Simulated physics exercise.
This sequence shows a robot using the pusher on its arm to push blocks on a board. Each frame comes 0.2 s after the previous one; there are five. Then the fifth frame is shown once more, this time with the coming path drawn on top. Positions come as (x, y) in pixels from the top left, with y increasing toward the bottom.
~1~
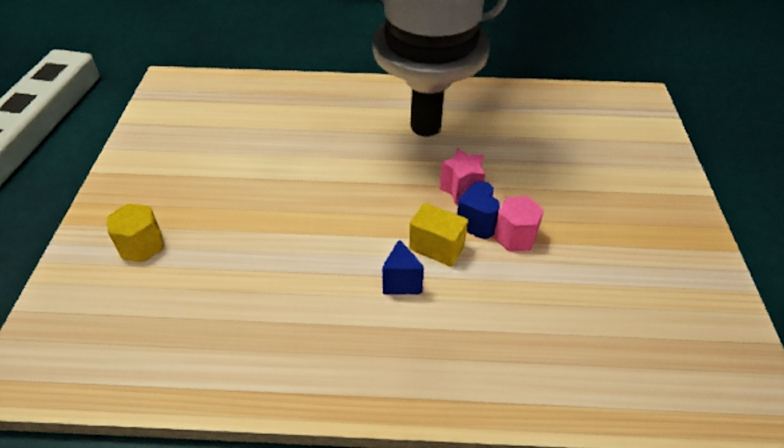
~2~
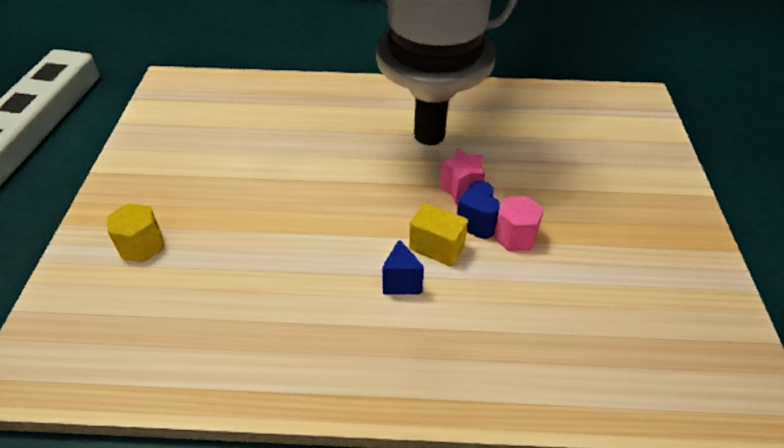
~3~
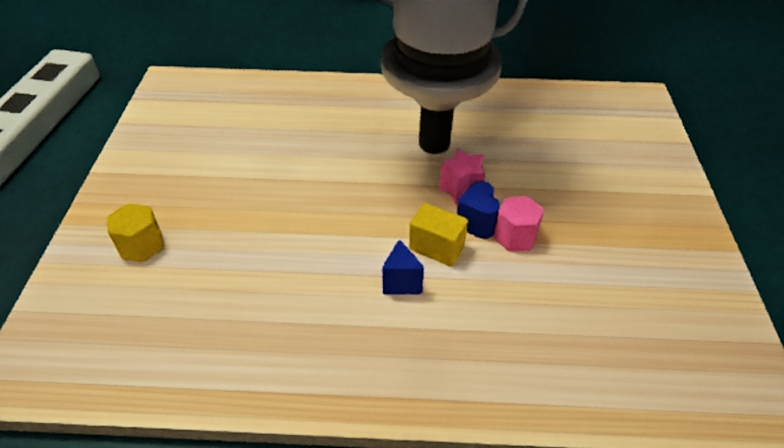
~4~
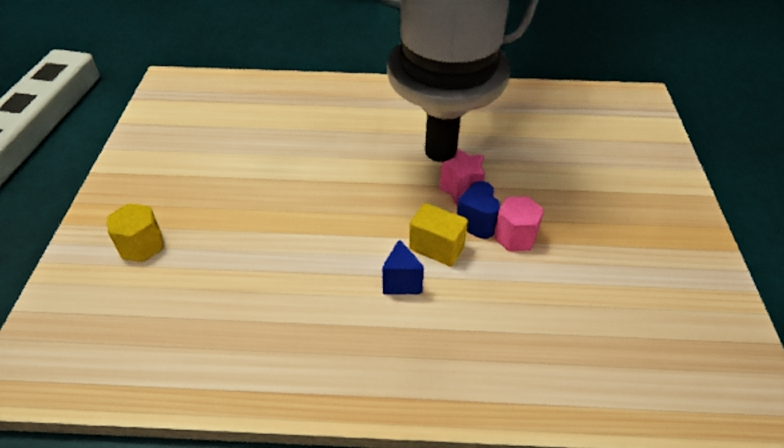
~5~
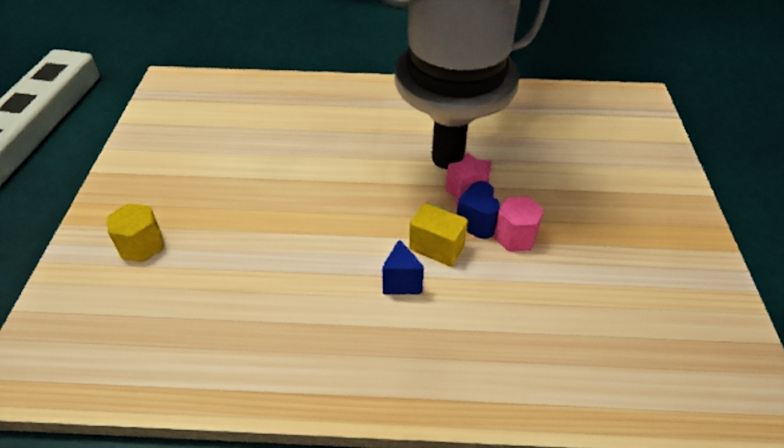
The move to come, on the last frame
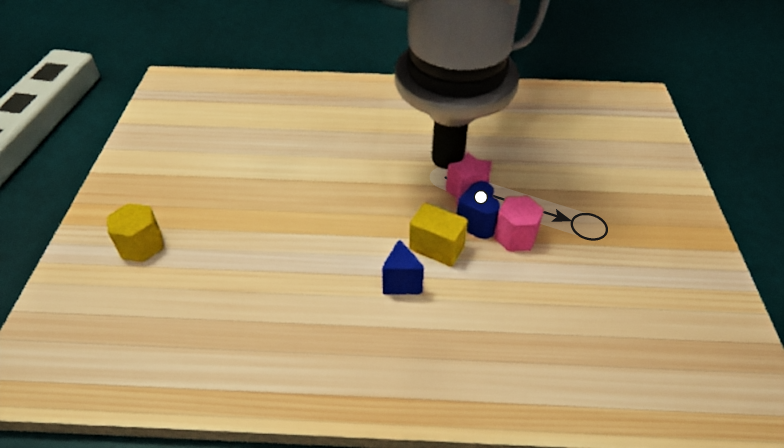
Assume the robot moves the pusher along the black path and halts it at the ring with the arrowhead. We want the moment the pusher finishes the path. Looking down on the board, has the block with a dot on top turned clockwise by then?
Going by the path, yes.
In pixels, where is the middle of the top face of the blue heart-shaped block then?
Most likely (495, 217).
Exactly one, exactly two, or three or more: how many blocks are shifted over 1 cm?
3 or more.
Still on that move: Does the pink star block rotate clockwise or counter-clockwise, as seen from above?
Short answer: Clockwise.
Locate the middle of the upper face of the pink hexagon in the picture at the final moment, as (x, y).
Its top middle: (544, 235).
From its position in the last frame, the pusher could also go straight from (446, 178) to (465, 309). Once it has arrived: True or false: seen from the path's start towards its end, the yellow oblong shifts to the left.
It is false.
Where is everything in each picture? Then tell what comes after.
The first frame shows pusher's lower end (426, 128); yellow oblong (439, 221); pink star block (465, 163); blue heart-shaped block (481, 197); pink hexagon (522, 210).
The second frame shows pusher (429, 137); blocks still.
The third frame shows pusher (434, 145); blocks still.
The fourth frame shows pusher (441, 153); blocks still.
The fifth frame shows pusher (447, 160); yellow oblong (439, 221); pink star block (472, 167); blue heart-shaped block (481, 197); pink hexagon (522, 210).
Drawn move, from (446, 178) through (514, 203) to (589, 226); the dot is on the blue heart-shaped block.
The first path, step by step. One third of the way, pusher (493, 178); pink star block (512, 190), turned 20° clockwise; blue heart-shaped block (492, 214), turned 50° clockwise; pink hexagon (535, 220), turned 10° anticlockwise.
Two thirds of the way, pusher (544, 193); pink star block (535, 205), turned 70° clockwise; blue heart-shaped block (495, 217), turned 70° clockwise; pink hexagon (544, 235), turned 20° anticlockwise.
At the end, pusher (596, 209); yellow oblong still; pink star block (538, 205), turned 85° clockwise; blue heart-shaped block (495, 217), turned 70° clockwise; pink hexagon (544, 235), turned 20° anticlockwise.
